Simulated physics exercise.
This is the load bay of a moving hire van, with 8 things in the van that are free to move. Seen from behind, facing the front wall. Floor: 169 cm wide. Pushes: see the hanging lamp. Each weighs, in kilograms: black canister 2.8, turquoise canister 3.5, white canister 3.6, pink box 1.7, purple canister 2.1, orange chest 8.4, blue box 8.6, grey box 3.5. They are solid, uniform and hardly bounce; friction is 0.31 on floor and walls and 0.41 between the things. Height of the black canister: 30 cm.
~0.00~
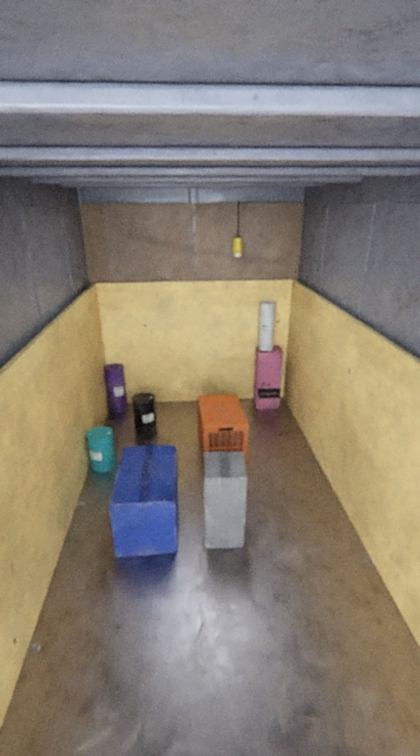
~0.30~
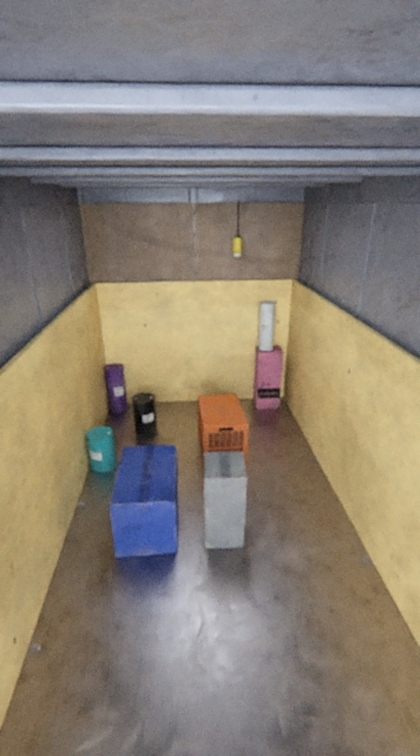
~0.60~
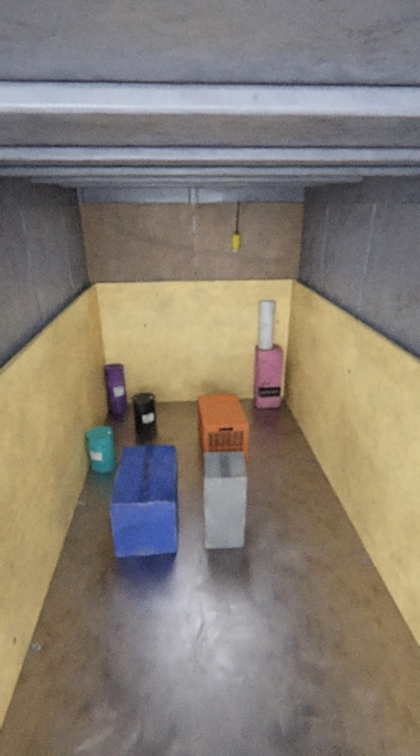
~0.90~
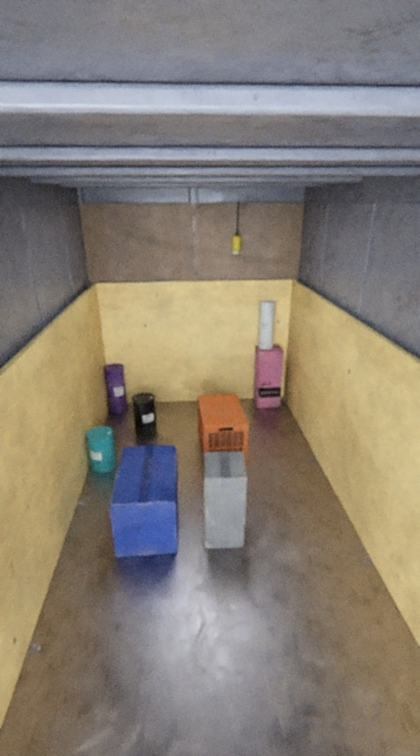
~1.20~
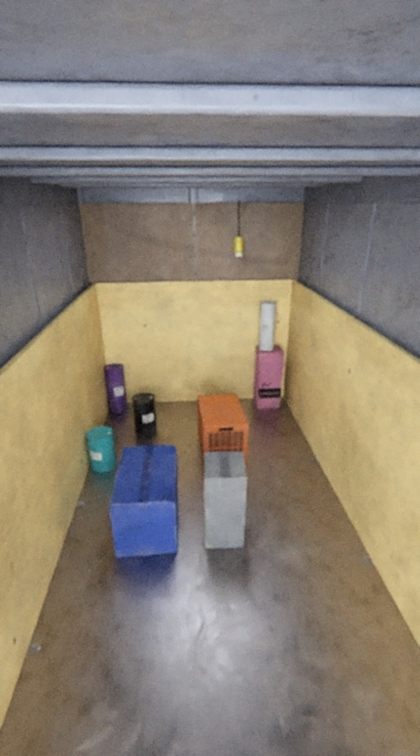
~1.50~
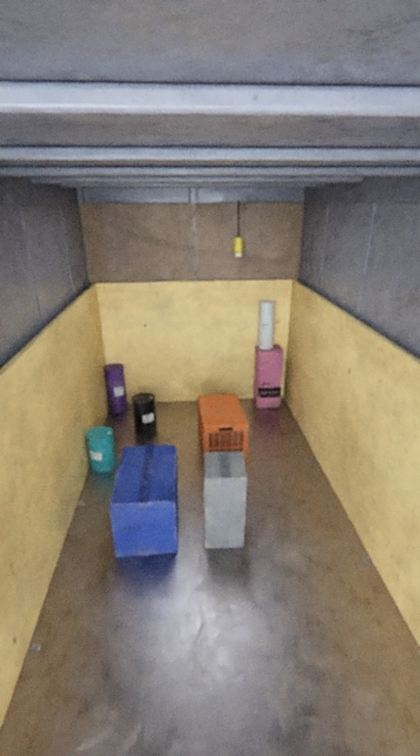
The yellow hanging lamp swayed very slightly near the front wall of the van, while the blue, grey and orange boxes, the pink box and the coloured canisters around them barely moved at all.
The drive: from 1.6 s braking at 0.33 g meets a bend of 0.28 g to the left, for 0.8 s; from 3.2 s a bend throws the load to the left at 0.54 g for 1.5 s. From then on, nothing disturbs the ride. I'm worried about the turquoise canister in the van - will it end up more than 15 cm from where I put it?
No, it stays close to where it was.
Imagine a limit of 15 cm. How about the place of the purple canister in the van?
As for the purple canister, it stays where it was.
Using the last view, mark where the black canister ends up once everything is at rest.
Near (113, 408).
Around 2.50 s, smooth; turquoise canister shifted 4 cm near (102, 446); white canister at 19° to upright; pink box at 19° to upright.
Around 3.70 s, force 0.54 g left; white canister now down from where it sat; turquoise canister shifted 4 cm near (102, 446); pink box on its side.
Finally (5.3 s), down from where it sat, white canister; on their side or leaning hard in the van, pink box; not toppled but over 15 cm from the start, black canister, orange chest, blue box and grey box; the other 2 still in place (within 15 cm). In the last view, turquoise canister near (101, 448).
